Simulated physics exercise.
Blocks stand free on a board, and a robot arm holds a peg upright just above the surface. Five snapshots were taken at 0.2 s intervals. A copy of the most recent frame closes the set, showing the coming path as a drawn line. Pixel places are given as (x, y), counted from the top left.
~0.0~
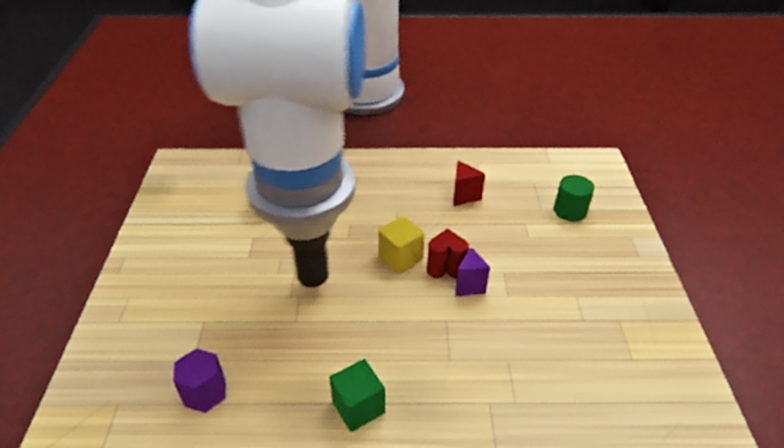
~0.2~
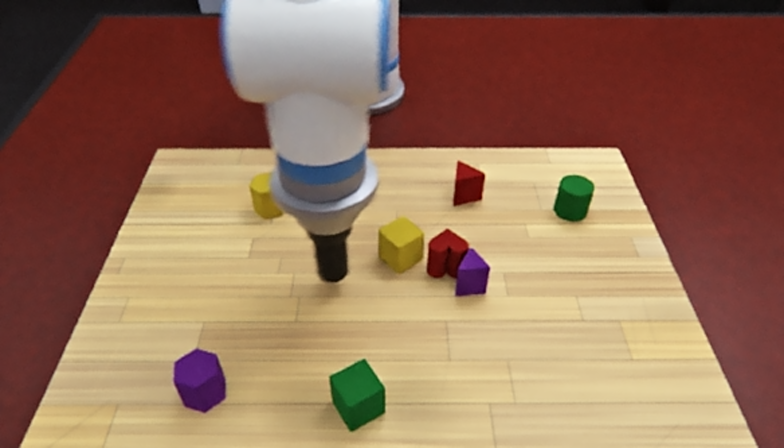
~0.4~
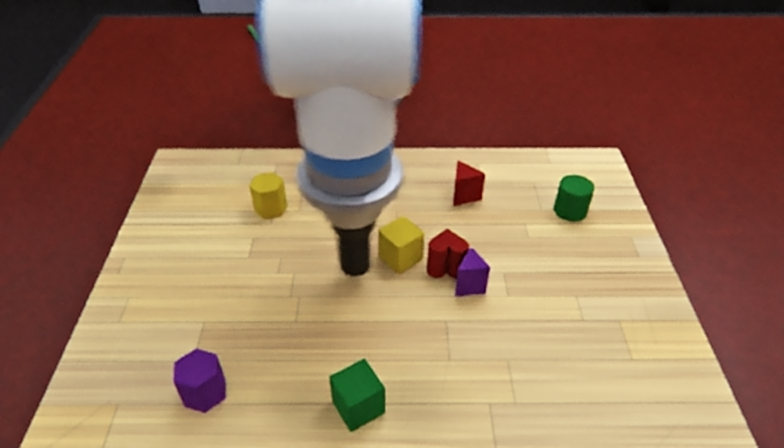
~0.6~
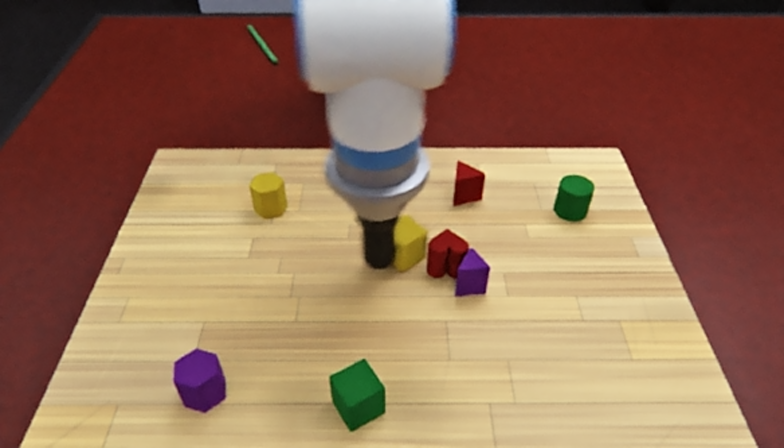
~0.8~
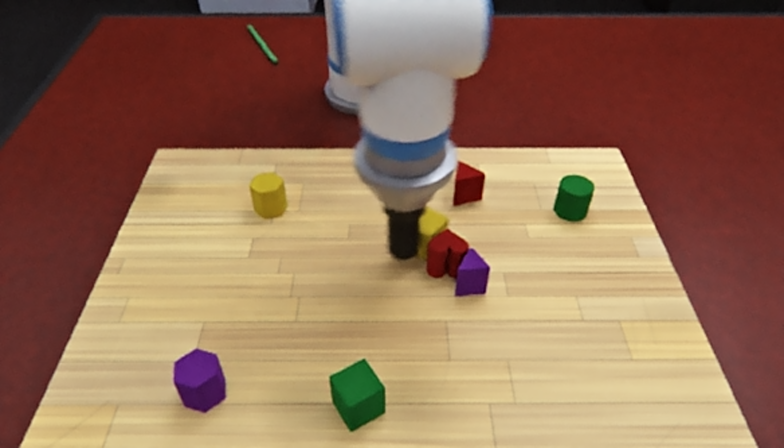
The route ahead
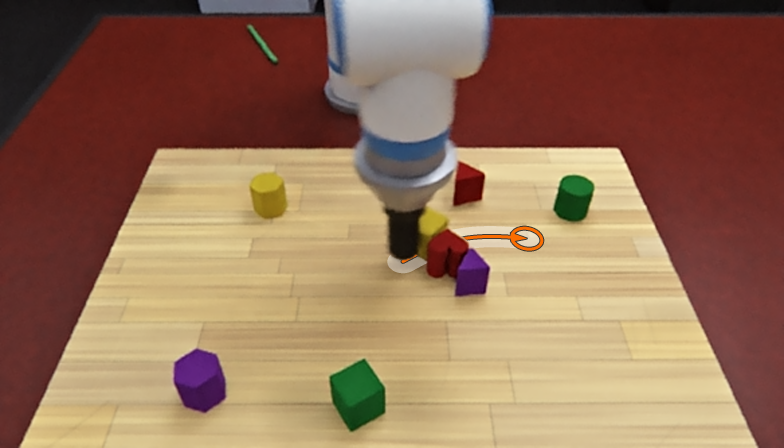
Robot arm sliding its black peg rightward across a wooden board, nudging the yellow block right beside the red heart block.
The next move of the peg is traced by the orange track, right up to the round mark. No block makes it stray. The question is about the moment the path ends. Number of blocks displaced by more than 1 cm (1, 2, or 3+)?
Moved: 1.
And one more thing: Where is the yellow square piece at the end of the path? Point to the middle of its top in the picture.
I'd say the yellow square piece ends with its top centre at (476, 189).
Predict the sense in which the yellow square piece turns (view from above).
Looking down, it rotates anti-clockwise.
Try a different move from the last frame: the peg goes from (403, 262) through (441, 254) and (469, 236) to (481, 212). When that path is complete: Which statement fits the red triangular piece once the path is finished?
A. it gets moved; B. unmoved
Correct choice: A.
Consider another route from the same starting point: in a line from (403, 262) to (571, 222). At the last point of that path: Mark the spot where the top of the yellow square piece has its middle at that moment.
It is going to be at (457, 200).
Drawn move, from (403, 262) through (440, 244) and (482, 237) to (527, 239).
The first path, step by step. One third of the way, peg (442, 233); yellow square piece (460, 200).
Two thirds of the way, peg (485, 225); yellow square piece (475, 189), turned 40° anticlockwise.
At the end, peg (529, 227); yellow square piece (476, 189), turned 40° anticlockwise; red heart block still.
